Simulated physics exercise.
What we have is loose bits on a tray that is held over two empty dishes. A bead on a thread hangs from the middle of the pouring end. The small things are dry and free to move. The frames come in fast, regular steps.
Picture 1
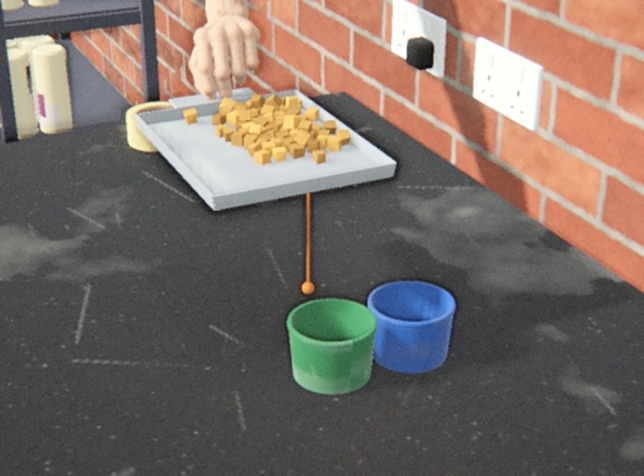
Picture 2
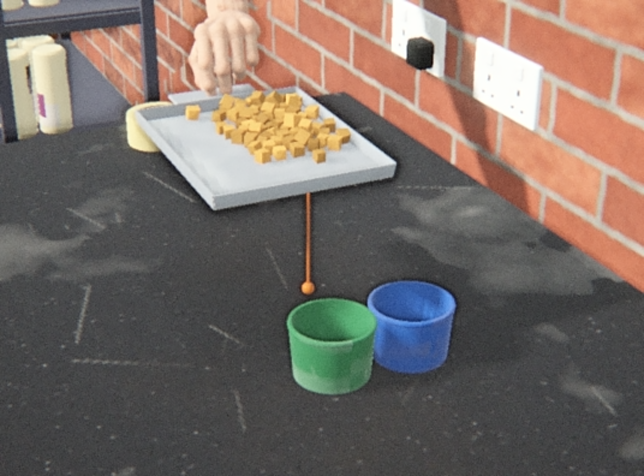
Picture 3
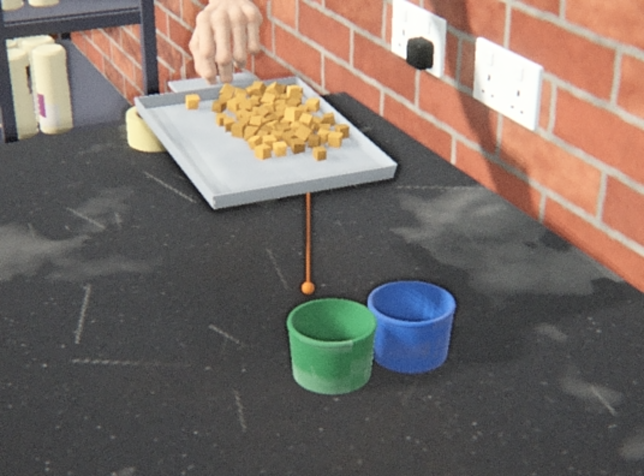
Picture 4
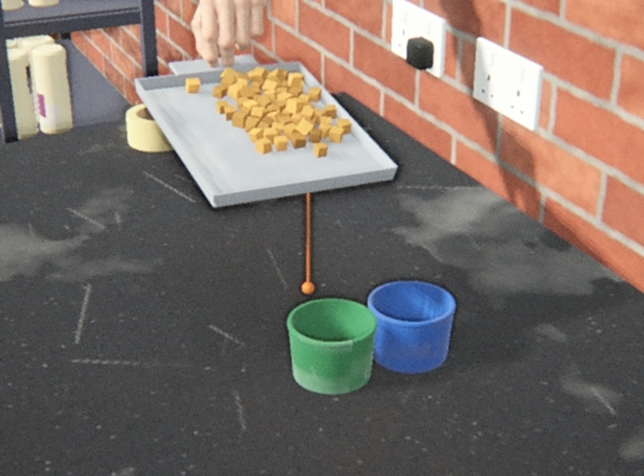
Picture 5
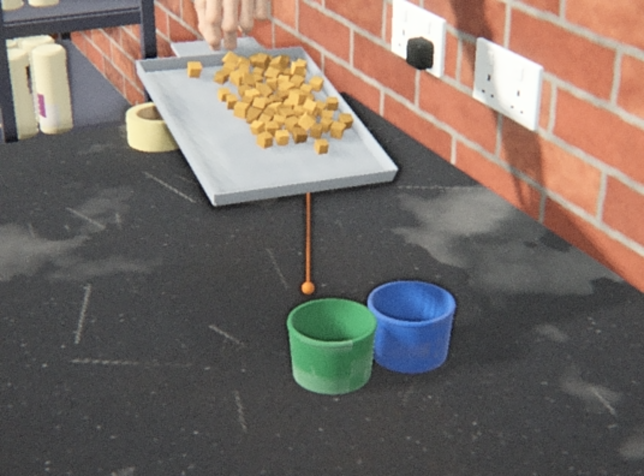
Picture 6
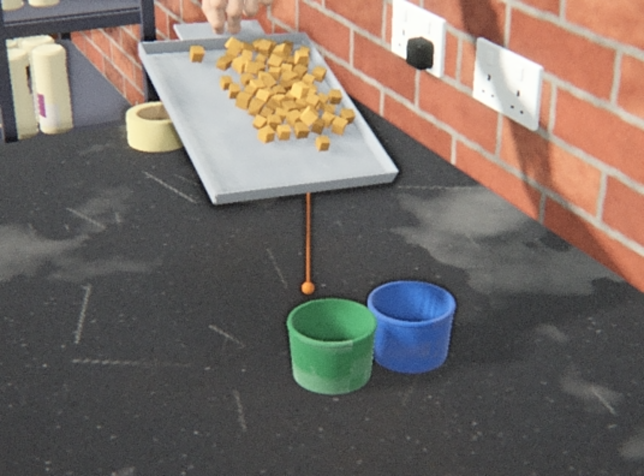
We see a hand at the far end of a grey tray of croutons, steadily raising that end so the tray tilts toward the near right corner, above a hanging orange bead and empty green and blue dishes.
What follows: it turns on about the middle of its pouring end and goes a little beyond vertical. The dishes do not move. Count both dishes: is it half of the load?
In the dishes lies more than half of it.
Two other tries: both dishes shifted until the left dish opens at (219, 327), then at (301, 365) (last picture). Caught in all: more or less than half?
In turn: Below a half; the smaller part.
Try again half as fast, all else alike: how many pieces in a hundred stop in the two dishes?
About 80 per cent.
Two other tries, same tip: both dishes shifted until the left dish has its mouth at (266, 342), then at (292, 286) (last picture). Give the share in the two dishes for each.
Roughly 40 per cent, and 0 per cent.
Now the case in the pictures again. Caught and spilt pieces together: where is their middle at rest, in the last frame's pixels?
Roughly at (392, 354).
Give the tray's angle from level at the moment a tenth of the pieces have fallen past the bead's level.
Near 85 degrees.
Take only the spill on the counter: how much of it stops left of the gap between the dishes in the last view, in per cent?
It comes to 50 per cent or so.
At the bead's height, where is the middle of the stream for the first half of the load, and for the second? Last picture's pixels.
At about (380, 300), then at (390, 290).
Soon, tray tipped steeply; nearly all on the tray; a small part in the right dish.
A while on, tray tipped past a quarter turn; most on the tray; a stray few in the left dish; a small part in the right dish; a small part outside both; a small part in the air.
Towards the end, tray tipped past a quarter turn; about a quarter in the left dish; about half in the right dish; about a third outside both; a stray few in the air.
Finally, tray tipped past a quarter turn; about a quarter in the left dish; about half in the right dish; about a third outside both.
